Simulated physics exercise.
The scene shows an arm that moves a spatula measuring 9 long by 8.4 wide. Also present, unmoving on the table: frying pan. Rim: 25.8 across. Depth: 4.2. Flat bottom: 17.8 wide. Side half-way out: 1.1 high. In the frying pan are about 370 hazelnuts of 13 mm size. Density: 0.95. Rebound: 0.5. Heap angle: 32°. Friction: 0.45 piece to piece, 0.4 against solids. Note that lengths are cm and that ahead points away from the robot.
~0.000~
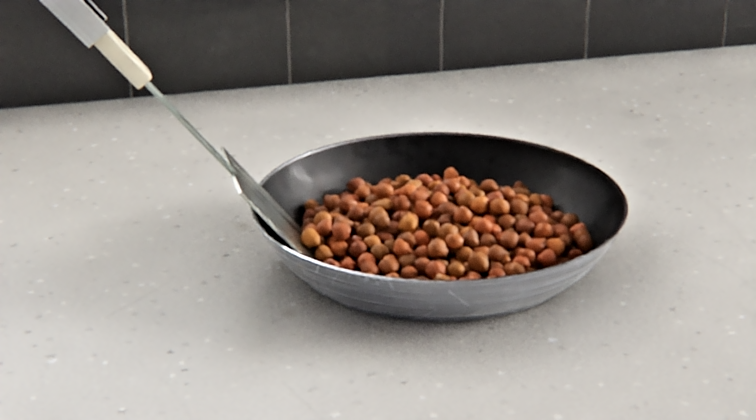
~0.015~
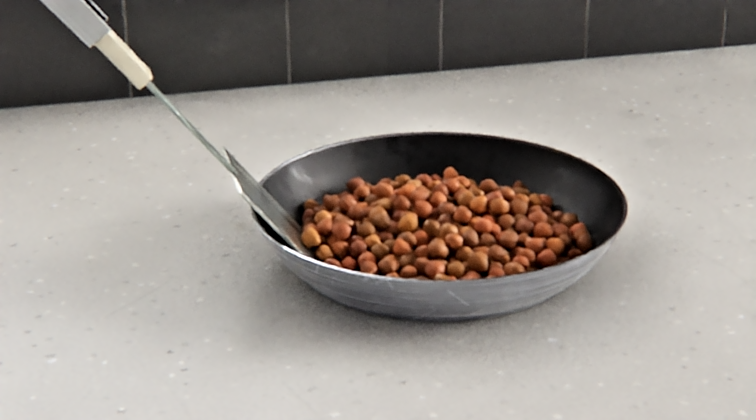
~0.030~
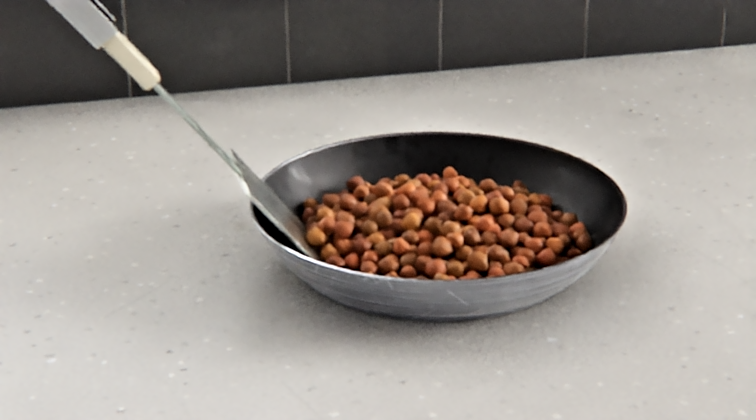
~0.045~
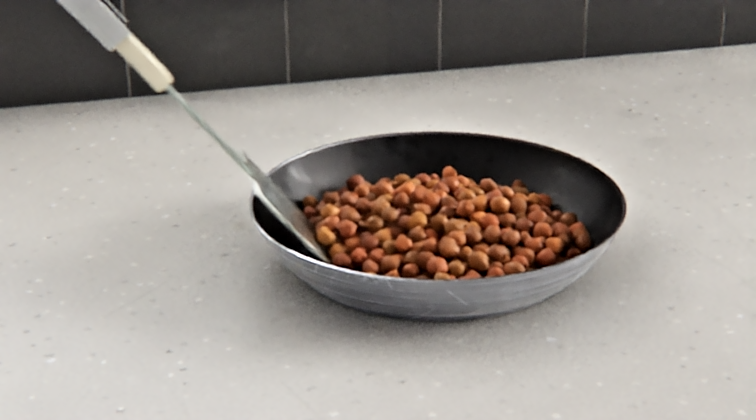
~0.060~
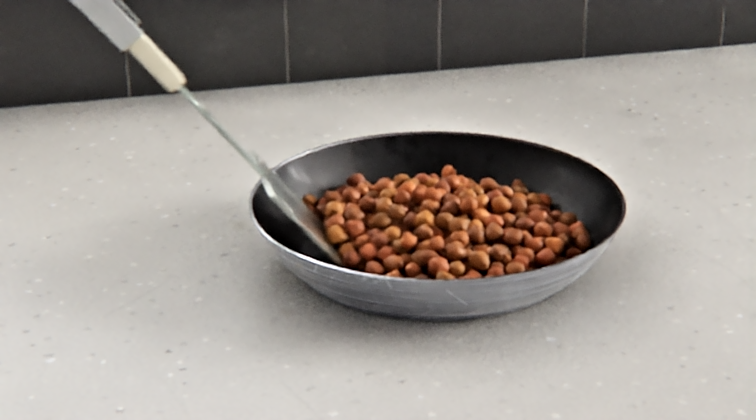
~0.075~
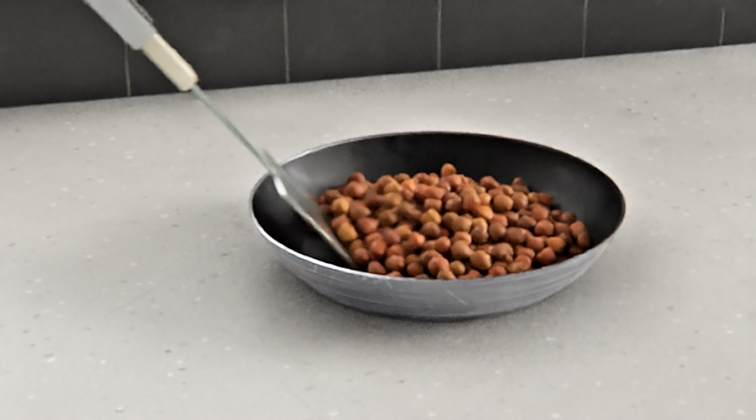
Spatula held at a slant sliding slowly rightward into a heap of brown hazelnuts in a dark frying pan on a grey counter.
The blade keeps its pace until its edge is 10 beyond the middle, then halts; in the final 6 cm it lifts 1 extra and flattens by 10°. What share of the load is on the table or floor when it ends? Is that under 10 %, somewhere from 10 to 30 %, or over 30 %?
It is from 10 to 30 %.
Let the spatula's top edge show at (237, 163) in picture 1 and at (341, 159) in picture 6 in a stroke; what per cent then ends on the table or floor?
45 per cent.
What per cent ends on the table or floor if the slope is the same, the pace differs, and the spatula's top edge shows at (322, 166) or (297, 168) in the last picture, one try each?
40 % and 35 %.
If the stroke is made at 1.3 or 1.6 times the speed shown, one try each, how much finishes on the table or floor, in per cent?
Around 30 per cent, then around 30 per cent, would end on the table or floor.
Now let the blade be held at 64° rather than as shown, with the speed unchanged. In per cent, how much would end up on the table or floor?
My guess is close to 25 per cent.
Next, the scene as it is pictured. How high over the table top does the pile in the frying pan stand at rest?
Roughly 6.0 centimetres.
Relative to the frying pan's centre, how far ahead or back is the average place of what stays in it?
About 3.5 centimetres ahead.
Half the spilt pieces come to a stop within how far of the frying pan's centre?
Roughly 20 cm.
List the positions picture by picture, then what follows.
The spatula top edge at (230, 169), sloping 52°; upper third of the load around (438, 225), from x 310 to 585, top at y 175; 367 in the frying pan, in the first picture.
The spatula top edge at (231, 169), sloping 52°; upper third of the load around (438, 225), from x 310 to 585, top at y 175, in the second picture.
The spatula top edge at (238, 170), sloping 52°; upper third of the load around (438, 224), from x 310 to 585, top at y 175, in the third picture.
The spatula top edge at (249, 172), sloping 52°; upper third of the load around (435, 223), from x 310 to 585, top at y 175, in the fourth picture.
The spatula top edge at (261, 172), sloping 52°; upper third of the load around (436, 221), from x 310 to 585, top at y 175, in the fifth picture.
The spatula top edge at (273, 171), sloping 52°; upper third of the load around (438, 219), from x 310 to 585, top at y 170; 367 in the frying pan, in the sixth picture.
After 0.18 s, sloping 52°, highest piece 5 above the table; 367 in the frying pan.
After 0.29 s, sloping 49°, highest piece 6 above the table; 367 in the frying pan.
After 0.55 s, sloping 42°, highest piece 6 above the table; 294 in the frying pan, 67 on the table or floor, 6 on the blade or in flight.
After 1.60 s, sloping 42°, highest piece 5 above the table; 291 in the frying pan, 76 on the table or floor.
In the end, 291 in the frying pan, 76 on the table or floor. That is 21 % on the table or floor.
